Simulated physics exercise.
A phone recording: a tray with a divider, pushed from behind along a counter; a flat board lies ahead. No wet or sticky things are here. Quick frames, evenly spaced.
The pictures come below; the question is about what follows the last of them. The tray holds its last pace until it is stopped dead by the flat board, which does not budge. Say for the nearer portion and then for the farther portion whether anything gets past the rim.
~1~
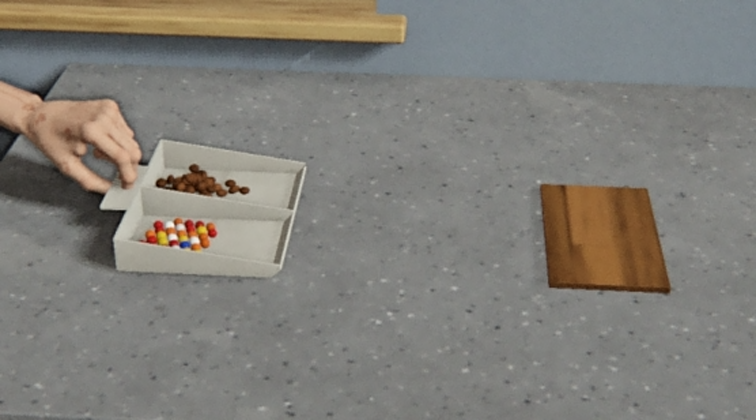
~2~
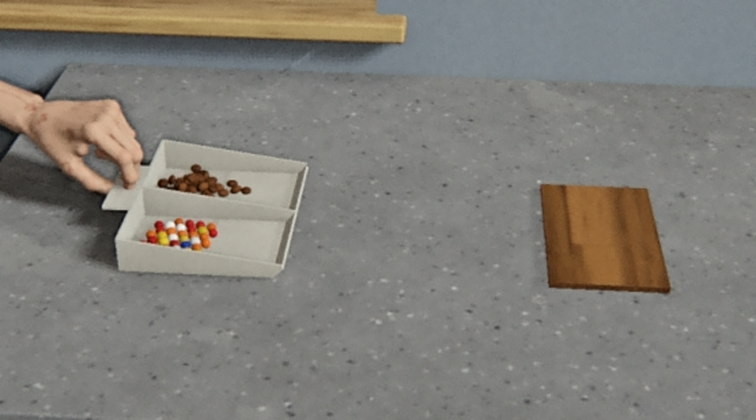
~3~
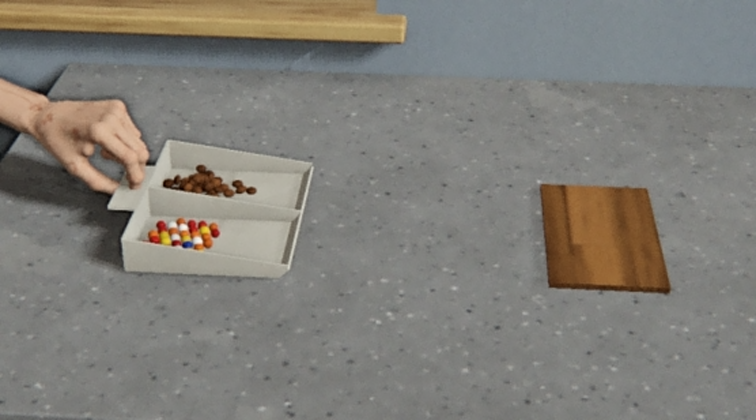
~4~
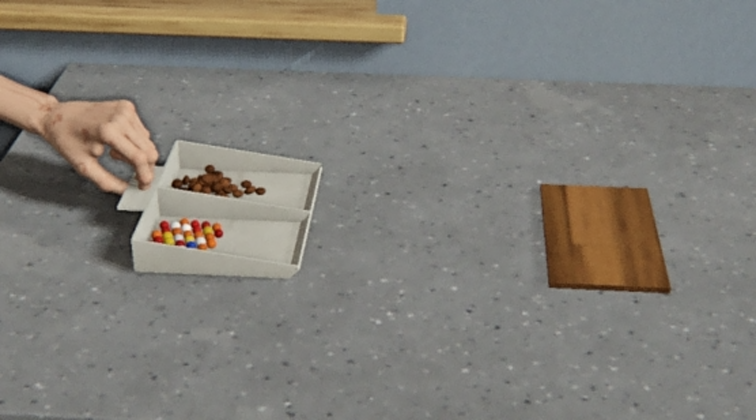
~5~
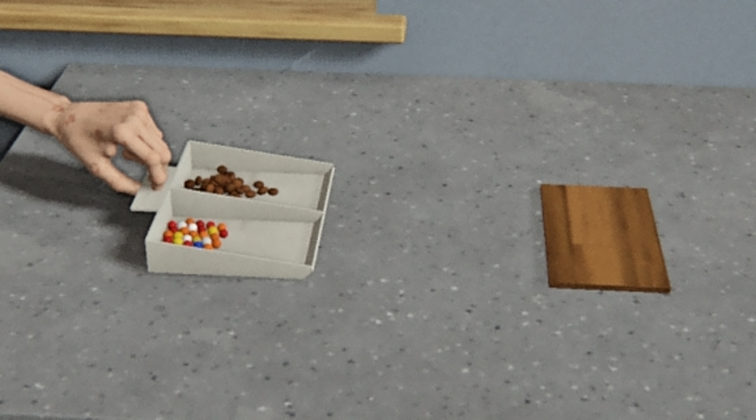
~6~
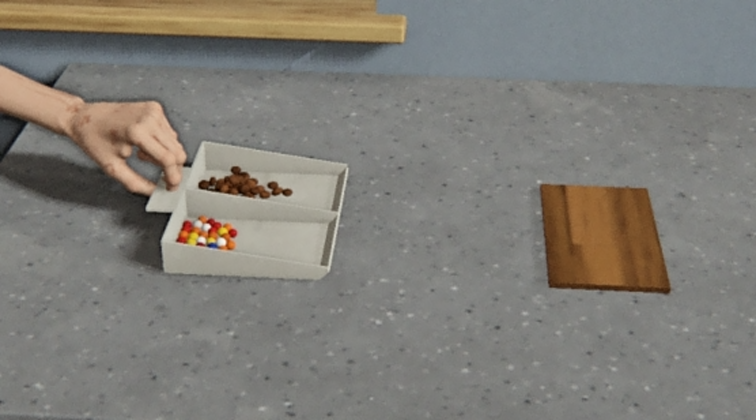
Nearer portion: Nothing gets past. Farther portion: Nothing gets past.
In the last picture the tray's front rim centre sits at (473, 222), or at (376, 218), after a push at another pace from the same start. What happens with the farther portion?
Try one: It spills some. Try two: It stays put inside.
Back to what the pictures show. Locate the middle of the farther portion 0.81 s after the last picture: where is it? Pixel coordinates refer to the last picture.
Near (446, 200).
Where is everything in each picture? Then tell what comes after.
The first picture shows front rim near (294, 214), at rest; flat board near (606, 258); nearer portion near (183, 240), some round plastic beads; farther portion near (198, 187), some bits of dog kibble.
The second picture shows front rim near (296, 214), hardly any of the way covered; farther portion near (200, 187).
The third picture shows front rim near (301, 214), hardly any of the way covered; nearer portion near (186, 240).
The fourth picture shows front rim near (311, 215), a little of the way covered; farther portion near (215, 187).
The fifth picture shows front rim near (324, 215), a little of the way covered; nearer portion near (196, 241).
The sixth picture shows front rim near (339, 216), near a quarter of the way covered; flat board near (606, 258); nearer portion near (201, 242); farther portion near (242, 189).
Then, 0.35 s on from there, tray still sliding, front rim near (434, 220); nearer portion all inside; farther portion all inside.
Then, 0.81 s on from there, tray stopped at the flat board; nearer portion all inside; farther portion all inside.
Then, 1.02 s on from there, tray stopped at the flat board; nearer portion all inside, moved towards the front rim; farther portion all inside.
In the end, tray stopped at the flat board; nearer portion all inside, moved towards the front rim; farther portion all inside.
